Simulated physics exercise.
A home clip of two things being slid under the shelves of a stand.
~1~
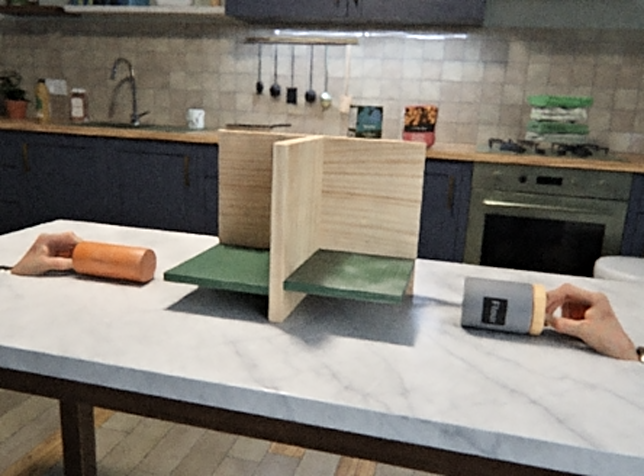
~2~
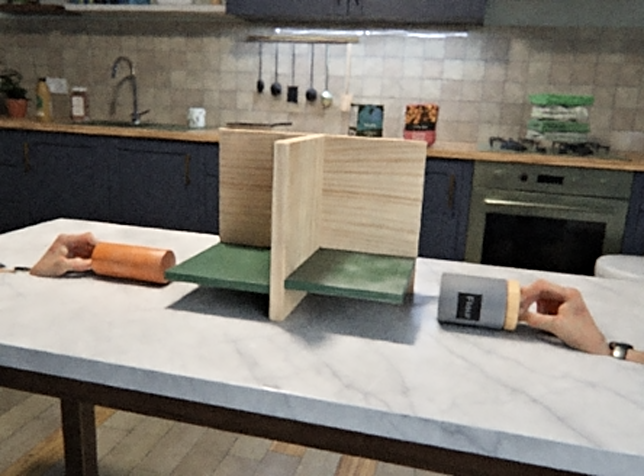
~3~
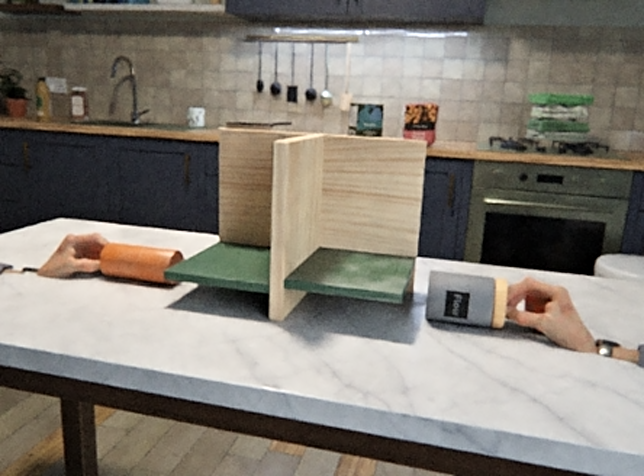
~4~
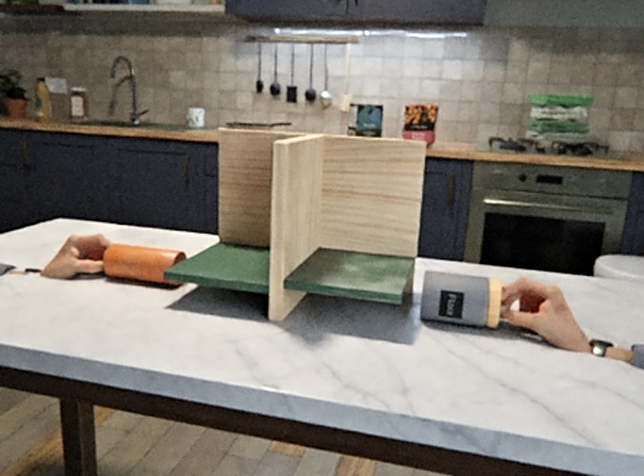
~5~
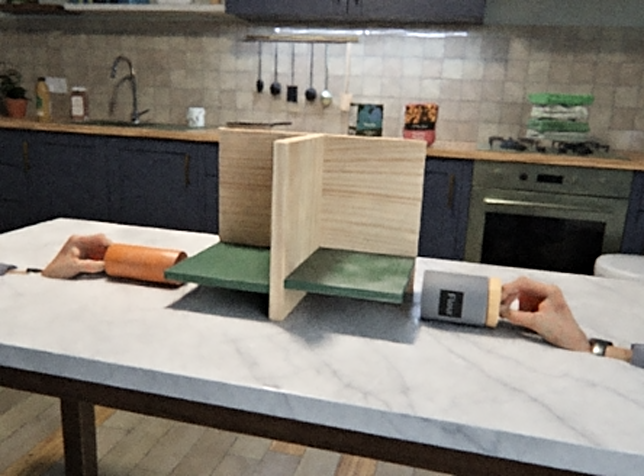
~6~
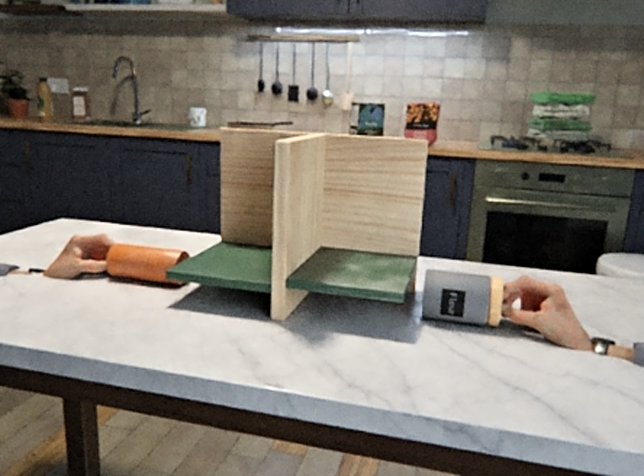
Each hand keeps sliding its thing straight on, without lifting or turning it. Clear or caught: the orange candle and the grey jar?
Outcome: The orange candle is too tall; the grey jar is too tall.
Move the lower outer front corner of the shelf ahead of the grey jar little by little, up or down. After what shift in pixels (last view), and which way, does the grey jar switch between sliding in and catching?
A shift of 16 pixels, going up.
Then, 0.54 s past the last view, orange candle stopped at the opening near (160, 265); grey jar sliding up to the opening near (447, 295).
Then, 1.70 s past the last view, orange candle sliding up to the opening near (160, 265); grey jar sliding up to the opening near (447, 295).
Finally, the orange candle stops at the shelf, near (160, 265); the grey jar stops at the shelf, near (447, 295).
